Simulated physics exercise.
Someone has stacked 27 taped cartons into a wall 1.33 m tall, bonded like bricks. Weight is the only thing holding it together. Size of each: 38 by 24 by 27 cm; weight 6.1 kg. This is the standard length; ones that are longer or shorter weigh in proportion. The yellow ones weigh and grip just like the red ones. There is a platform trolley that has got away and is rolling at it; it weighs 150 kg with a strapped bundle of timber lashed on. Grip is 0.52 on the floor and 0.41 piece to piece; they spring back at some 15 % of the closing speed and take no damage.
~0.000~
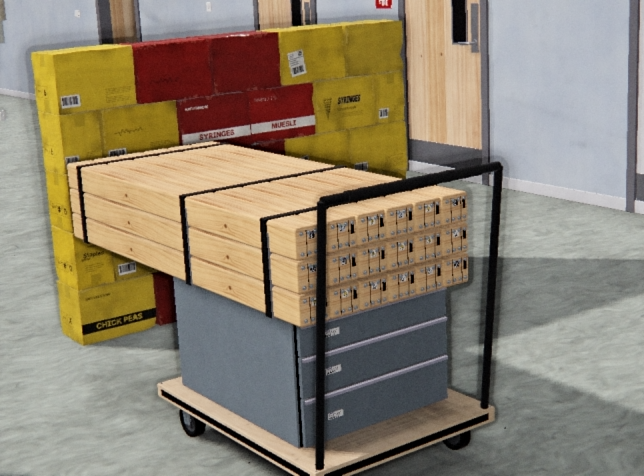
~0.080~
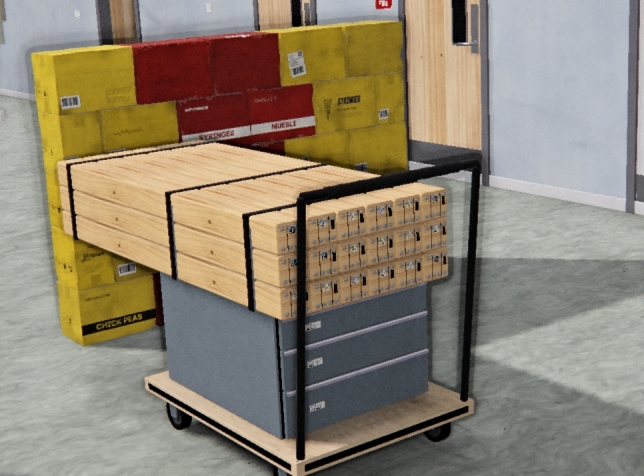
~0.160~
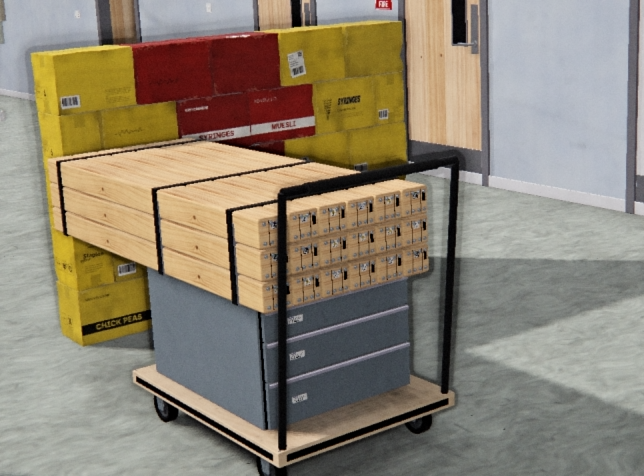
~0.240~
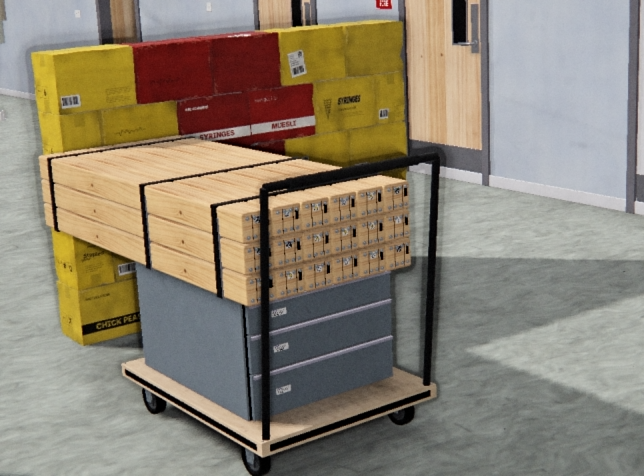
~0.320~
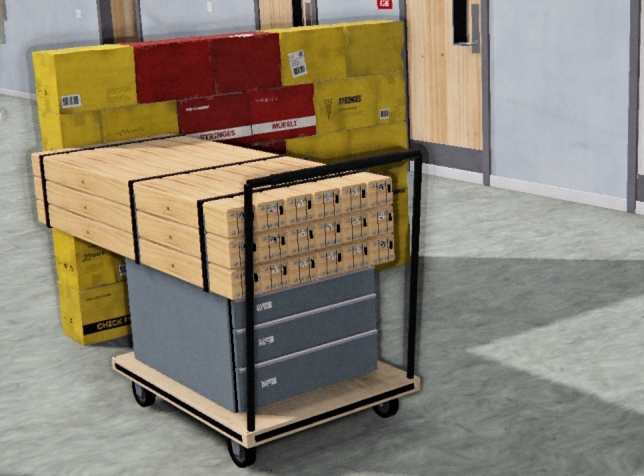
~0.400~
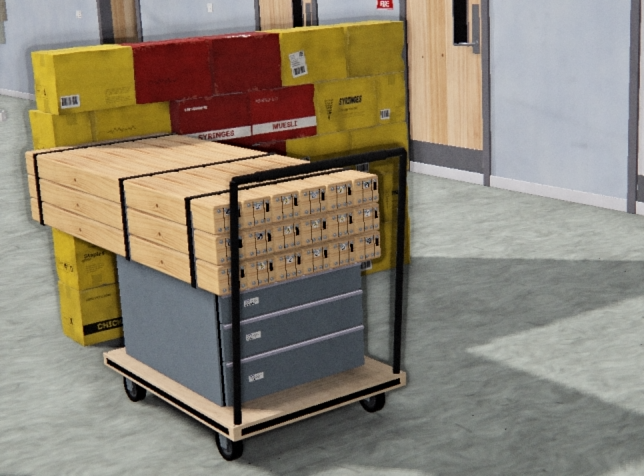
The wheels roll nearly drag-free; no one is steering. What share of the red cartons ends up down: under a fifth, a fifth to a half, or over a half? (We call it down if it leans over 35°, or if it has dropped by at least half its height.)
I reckon the count left down will sit inside the fifth-to-half band.
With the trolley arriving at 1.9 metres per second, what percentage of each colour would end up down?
Yellow 30%, red 40%.
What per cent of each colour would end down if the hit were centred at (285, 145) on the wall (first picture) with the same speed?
That would leave yellow at 50 % and red at 60 %.
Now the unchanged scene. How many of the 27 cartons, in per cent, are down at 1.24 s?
35 %.
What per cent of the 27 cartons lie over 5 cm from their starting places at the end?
Moved: 45 per cent.
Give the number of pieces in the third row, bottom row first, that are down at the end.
2, all told.
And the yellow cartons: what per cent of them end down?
Taking the yellow group, 30 in a hundred end up down.
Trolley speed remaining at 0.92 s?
The trolley is doing roughly 0.6 m/s at that moment.
By 0.60 s, load 24 cm past the wall's line, still rolling; none of the 10 red cartons down (0 of 27 in all colours); top red carton moved 32 mm.
By 0.92 s, load 44 cm past the wall's line, still rolling; none of the 10 red cartons down (5 of 27 in all colours); top red carton tilted 9°.
By 1.24 s, load 61 cm past the wall's line, still rolling; 4 of the 10 red cartons down (9 of 27 in all colours); top red carton tilted 37°, 17 cm lower.
By 1.68 s, load 77 cm past the wall's line, still rolling; 4 of the 10 red cartons down (9 of 27 in all colours); top red carton on its side.
When it is over (3.3 s), load 78 cm past the wall's line, stopped; 4 of the 10 red cartons down (9 of 27 in all colours); top red carton on its side; top yellow carton unmoved. That is 40 per cent. In pixels of the last frame, middles, top red carton near (144, 209), top yellow carton near (302, 55).
